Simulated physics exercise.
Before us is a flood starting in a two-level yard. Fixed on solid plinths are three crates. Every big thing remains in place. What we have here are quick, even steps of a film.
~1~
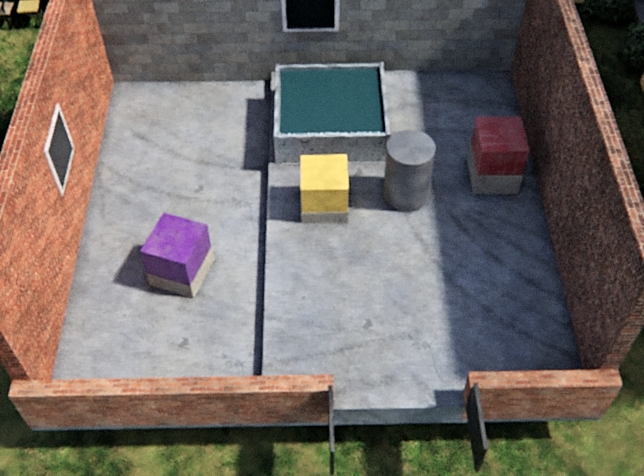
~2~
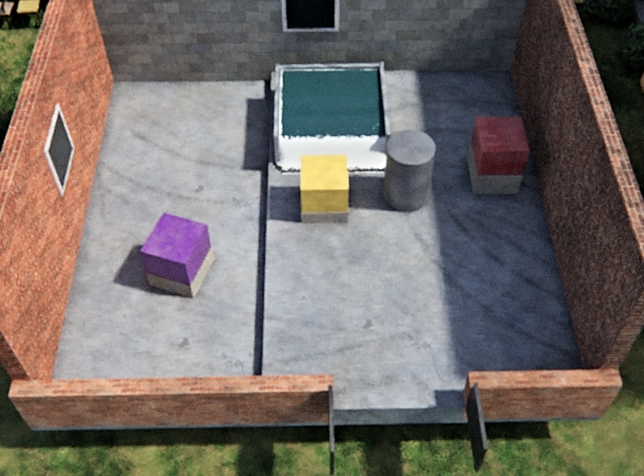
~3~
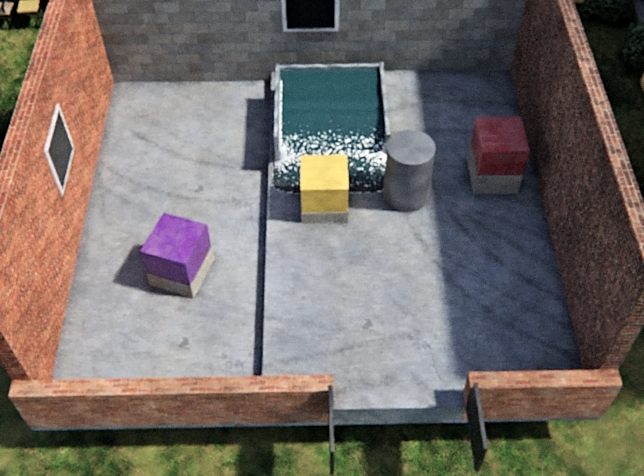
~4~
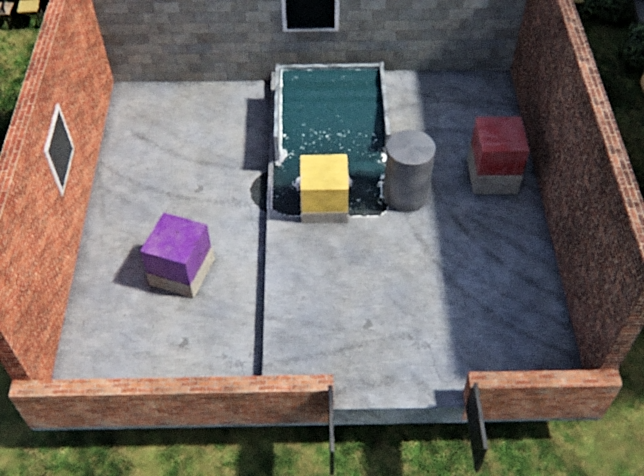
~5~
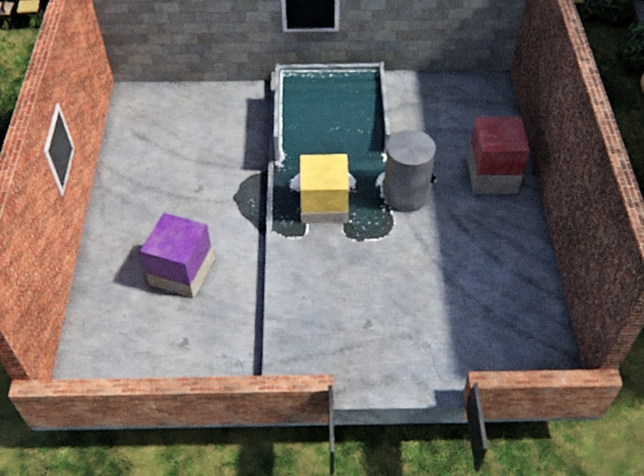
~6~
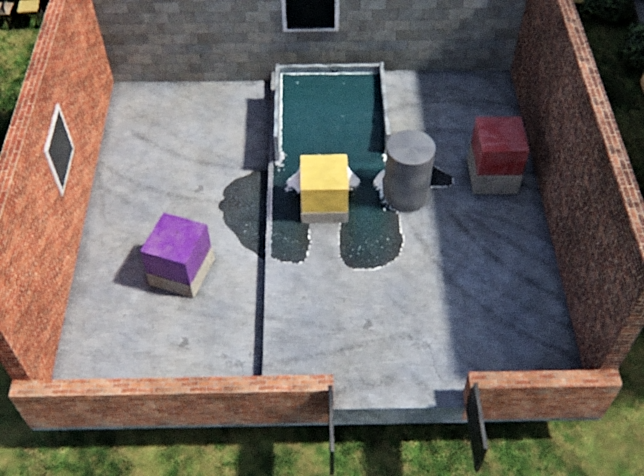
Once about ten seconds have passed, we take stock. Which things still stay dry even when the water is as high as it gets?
The purple crate has no water on it afterwards; the red crate has no water on it afterwards; the yellow crate has water on it afterwards.
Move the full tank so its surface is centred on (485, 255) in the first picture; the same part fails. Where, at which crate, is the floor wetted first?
Red crate.
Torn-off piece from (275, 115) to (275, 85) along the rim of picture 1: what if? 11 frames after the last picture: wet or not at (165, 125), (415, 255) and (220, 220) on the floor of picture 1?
Soaked, untouched, untouched.
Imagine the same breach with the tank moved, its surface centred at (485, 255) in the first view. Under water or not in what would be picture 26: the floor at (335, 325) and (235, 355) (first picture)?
Taking the spots in order: Swamped, swamped.
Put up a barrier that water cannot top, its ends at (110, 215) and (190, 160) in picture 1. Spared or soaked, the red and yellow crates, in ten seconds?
My reading: Red is safe; yellow takes water.
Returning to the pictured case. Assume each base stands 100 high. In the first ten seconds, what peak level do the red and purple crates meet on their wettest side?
Roughly 40 percent, then 60 percent.
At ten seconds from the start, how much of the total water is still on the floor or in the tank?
Roughly 82 parts in a hundred.
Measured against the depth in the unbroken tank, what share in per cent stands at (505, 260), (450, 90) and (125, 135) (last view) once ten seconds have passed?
Going place by place: 4 %, 4 % and 2 %.
A moment on, water covers 25 % of the floor; the purple crate water round its plinth, the red crate water round its plinth, the yellow crate water round its plinth.
Next, water covers 50 % of the floor; the purple crate water round its plinth, the red crate water round its plinth, the yellow crate water round its plinth.
Then, water covers 60 % of the floor; the purple crate water round its plinth, the red crate water round its plinth, the yellow crate water round its plinth.
Later, water covers 75 % of the floor; the purple crate water round its plinth, the red crate water round its plinth, the yellow crate water round its plinth.
In the end, water covers 75 % of the floor; the purple crate stayed above the water, the red crate stayed above the water, the yellow crate was topped.
